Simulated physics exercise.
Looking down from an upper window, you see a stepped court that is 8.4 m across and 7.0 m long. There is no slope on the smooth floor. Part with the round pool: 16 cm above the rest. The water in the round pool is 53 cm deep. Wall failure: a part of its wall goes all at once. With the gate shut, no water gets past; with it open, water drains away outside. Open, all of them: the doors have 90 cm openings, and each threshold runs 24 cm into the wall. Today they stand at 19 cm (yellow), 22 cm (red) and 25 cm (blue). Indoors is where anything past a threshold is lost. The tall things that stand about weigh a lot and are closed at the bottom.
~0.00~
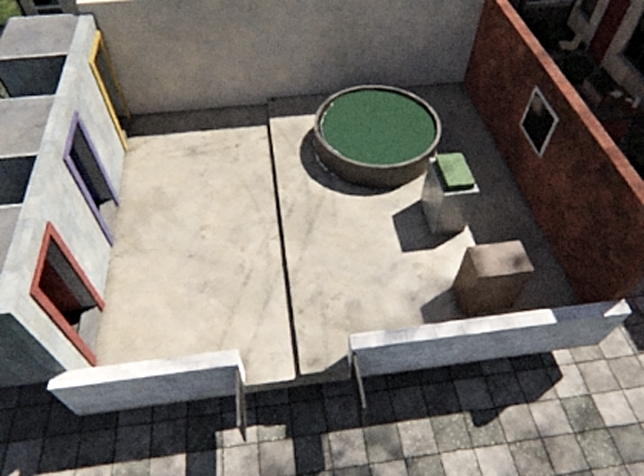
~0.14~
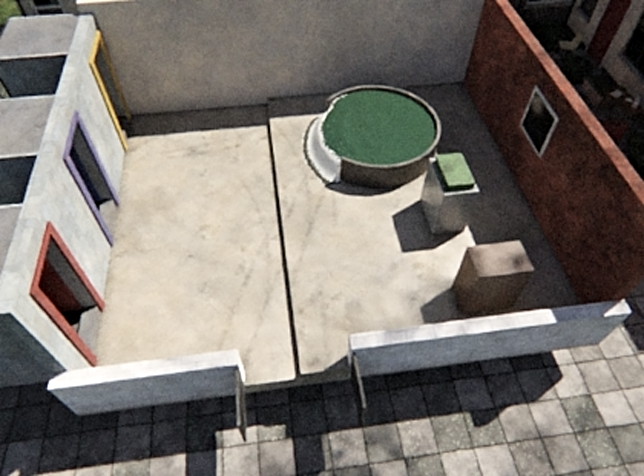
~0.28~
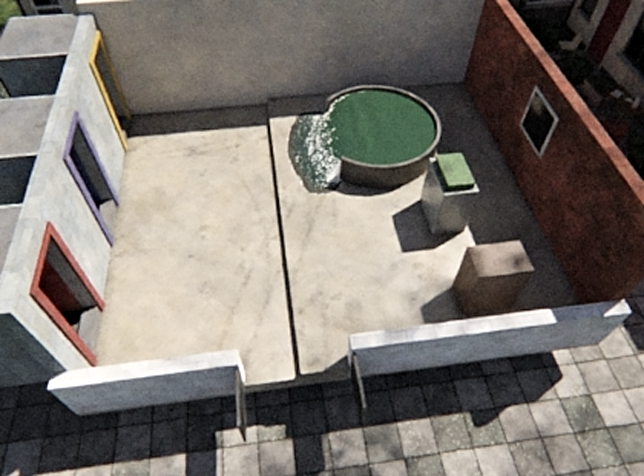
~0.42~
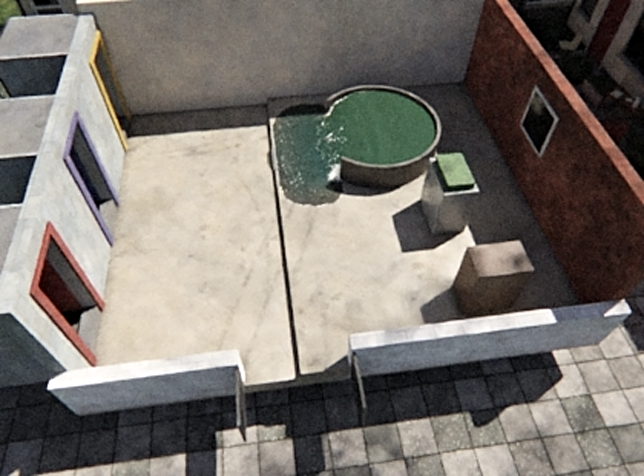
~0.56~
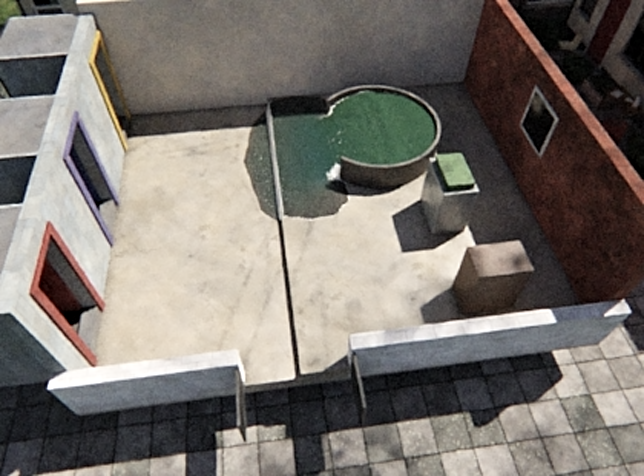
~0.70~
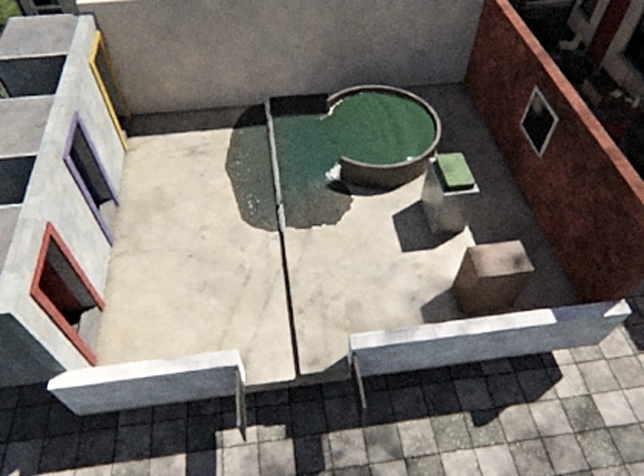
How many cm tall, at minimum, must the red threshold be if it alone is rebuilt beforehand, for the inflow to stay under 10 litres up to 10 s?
Around 11 cm at the least.
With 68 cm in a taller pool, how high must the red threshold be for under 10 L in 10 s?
Step height: Approx. 14.5 cm.
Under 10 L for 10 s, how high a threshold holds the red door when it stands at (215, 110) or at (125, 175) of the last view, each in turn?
About 11.0 cm for the first and 21 cm for the second.
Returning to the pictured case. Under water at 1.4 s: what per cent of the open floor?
Approximately 30 % of the floor.
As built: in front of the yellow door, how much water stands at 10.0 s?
About 9.5 centimetres.
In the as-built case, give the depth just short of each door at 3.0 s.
Yellow door: 31 cm; red door: 6 cm; blue door: 21 cm.
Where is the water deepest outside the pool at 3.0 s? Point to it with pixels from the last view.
Near (145, 122).
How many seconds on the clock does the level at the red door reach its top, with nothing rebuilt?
At roughly 7.0 s.
After 1.4 s water covers 30 % of the floor, deepest (23 cm) near (310, 153); it has not reached the red door.
After 3.0 s water covers 45 % of the floor, deepest (34 cm) near (145, 122); 6 cm at the red door, 0 litres in over its 22 cm threshold.
After 10.0 s water covers 50 % of the floor, deepest (14 cm) near (147, 266); 11 cm at the red door, 0 litres in over its 22 cm threshold.
At the red door as built, the water arrived by 2.9 s and peaked near 13 cm at 7.0 s.
With a threshold of 10 cm, 16 litres would have come in within the 10 s; with 13.5 cm, 1 litre. So under 10 litres takes about 11 cm.
